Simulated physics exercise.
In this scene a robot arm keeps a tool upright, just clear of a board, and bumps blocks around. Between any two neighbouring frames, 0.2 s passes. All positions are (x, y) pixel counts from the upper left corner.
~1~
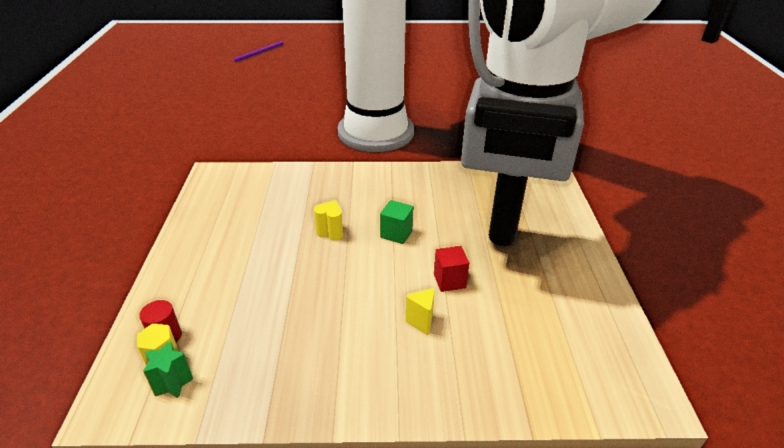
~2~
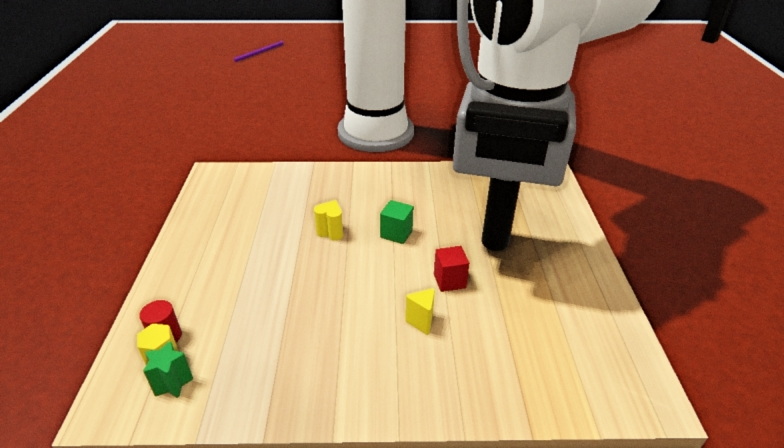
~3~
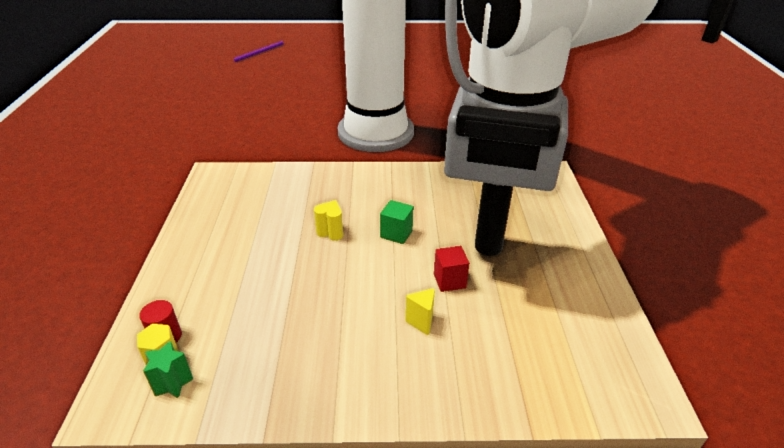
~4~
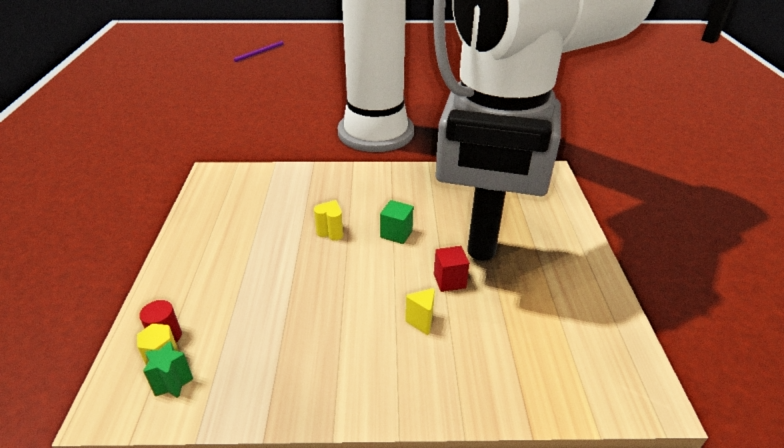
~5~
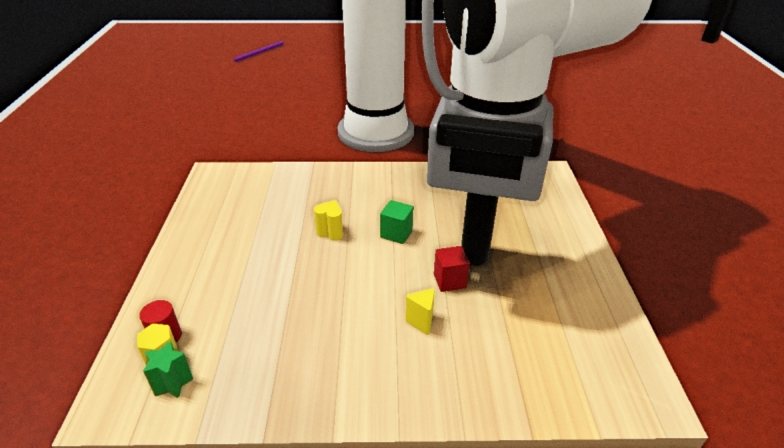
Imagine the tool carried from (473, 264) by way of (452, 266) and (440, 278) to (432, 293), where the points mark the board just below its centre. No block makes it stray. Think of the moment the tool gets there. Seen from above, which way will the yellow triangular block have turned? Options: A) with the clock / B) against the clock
The answer is A.
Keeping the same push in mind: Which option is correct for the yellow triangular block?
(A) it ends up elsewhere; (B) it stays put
Letter A.
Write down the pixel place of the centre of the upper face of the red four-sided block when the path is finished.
It should be at (439, 289) by then.
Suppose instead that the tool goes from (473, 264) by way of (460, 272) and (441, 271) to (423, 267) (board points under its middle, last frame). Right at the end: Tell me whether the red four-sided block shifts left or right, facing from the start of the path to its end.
Picture yourself facing from the start of the path to its end: The red four-sided block moves off to your left.
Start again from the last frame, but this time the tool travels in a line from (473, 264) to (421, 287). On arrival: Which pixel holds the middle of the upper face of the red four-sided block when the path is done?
The answer is (426, 283).
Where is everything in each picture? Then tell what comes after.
Tool's lower end at (502, 239); green four-sided block at (397, 209); yellow triangular block at (423, 297); red four-sided block at (452, 256), in the first picture.
Tool at (495, 244); blocks still, in the second picture.
Tool at (488, 248); blocks still, in the third picture.
Tool at (481, 253); blocks still, in the fourth picture.
Tool at (474, 258); green four-sided block at (397, 209); yellow triangular block at (423, 297); red four-sided block at (452, 256), in the fifth picture.
On the path given first. Halfway along, tool at (445, 265); red four-sided block at (442, 267), turned 55° anticlockwise.
At the end, tool at (432, 286); green four-sided block still; yellow triangular block at (421, 307), turned 45° clockwise; red four-sided block at (439, 289), turned 95° anticlockwise.
